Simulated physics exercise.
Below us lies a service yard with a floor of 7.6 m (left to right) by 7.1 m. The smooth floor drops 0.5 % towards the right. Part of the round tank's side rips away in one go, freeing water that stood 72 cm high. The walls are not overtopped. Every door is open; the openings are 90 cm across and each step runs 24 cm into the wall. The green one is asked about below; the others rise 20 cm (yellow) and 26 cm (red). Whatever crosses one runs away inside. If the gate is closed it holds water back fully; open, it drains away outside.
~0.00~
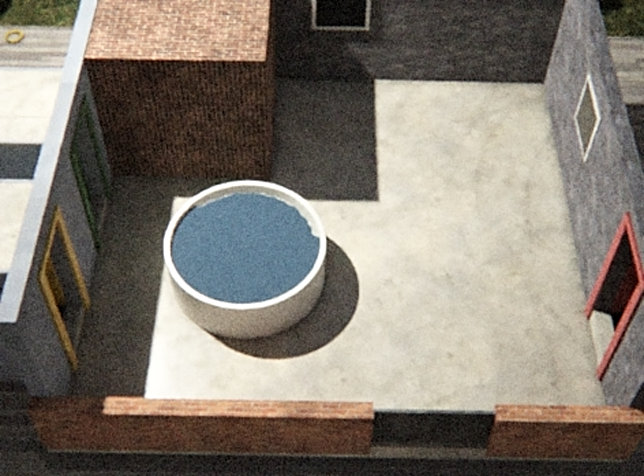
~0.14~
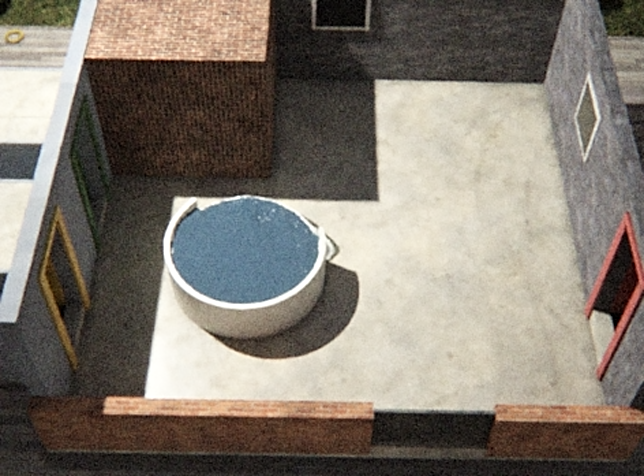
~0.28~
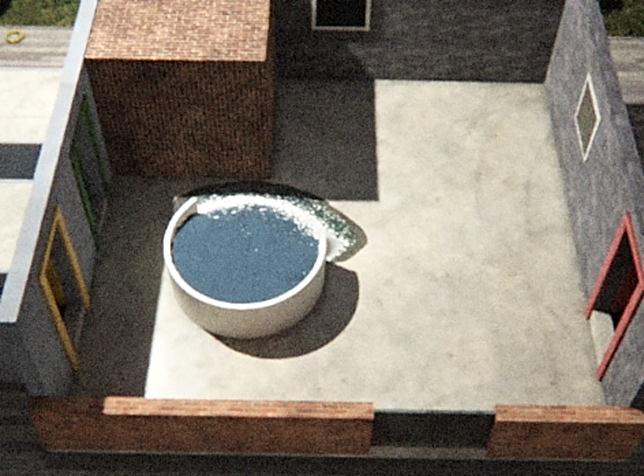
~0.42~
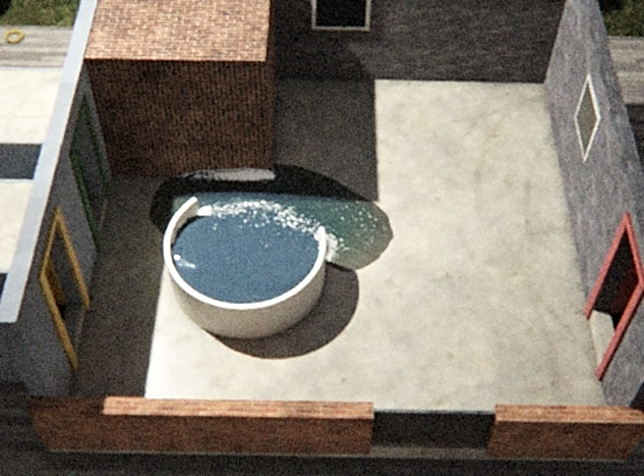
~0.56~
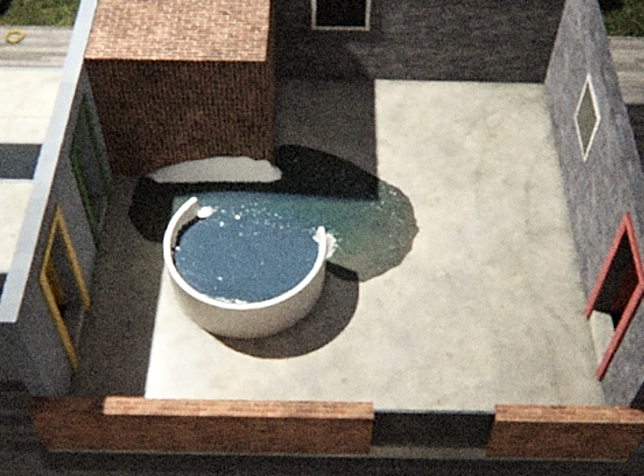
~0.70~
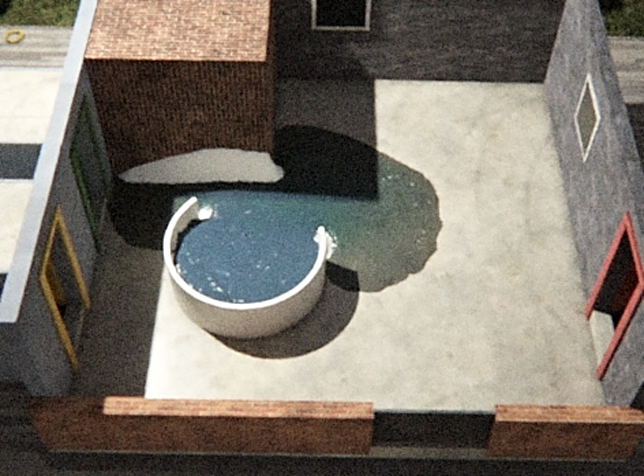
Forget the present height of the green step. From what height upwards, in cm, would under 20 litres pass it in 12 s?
At least 18 cm or so.
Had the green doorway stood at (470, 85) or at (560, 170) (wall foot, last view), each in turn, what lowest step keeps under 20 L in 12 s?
Roughly 16 and 13.5 cm.
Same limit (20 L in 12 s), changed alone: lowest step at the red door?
Roughly 9.0 cm at red.
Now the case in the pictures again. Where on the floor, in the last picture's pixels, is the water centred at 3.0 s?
At about (332, 185).
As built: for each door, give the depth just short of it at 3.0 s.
Depths in cm: Green 19, yellow 5, red 0.
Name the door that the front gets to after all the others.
The red one.
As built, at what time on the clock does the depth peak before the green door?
Around 2.2 s.
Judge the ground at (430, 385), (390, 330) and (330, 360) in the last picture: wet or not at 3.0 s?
In that order: Dry, dry, dry.
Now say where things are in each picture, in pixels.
In the first picture, still water, 72 cm deep, in the round tank at (246, 245); the green door at (92, 181) is dry.
In the second picture, water pours out on the far side and has run 0.3 m, to (334, 247); about 8 cm deep outside, 72 cm at the back.
In the third picture, water pours out on the far side and has run 0.8 m, to (360, 236); about 10 cm deep outside, 72 cm at the back.
In the fourth picture, the front is at (378, 213), 1.3 m from the gap on the far side; 4.1 m2 of floor is wet, 71 cm left at the back.
In the fifth picture, the front is at (403, 200), 1.8 m from the gap on the far side; 6.2 m2 of floor is wet, 65 cm left at the back.
In the sixth picture, water pours out on the far side and has run 2.3 m, to (420, 178); about 5 cm deep outside, 57 cm at the back; 0.3 m in a straight line remain to the green door at (92, 181).
After 1.4 s water covers 40 % of the floor, deepest (45 cm) near (252, 183); 19 cm at the green door, 1 litre in over its 15 cm step.
After 3.0 s water covers 55 % of the floor, deepest (45 cm) near (533, 86); 19 cm at the green door, 35 litres in over its 15 cm step.
After 12.0 s water covers 100 % of the floor, deepest (12 cm) near (550, 240); 2 cm at the green door, 42 litres in over its 15 cm step.
At the green door as built, the water arrived by 0.9 s and peaked near 23 cm at 2.2 s.
With a step of 14.5 cm, 44 litres would have come in within the 12 s; with 20 cm, 13 litres. So under 20 litres takes about 18 cm.
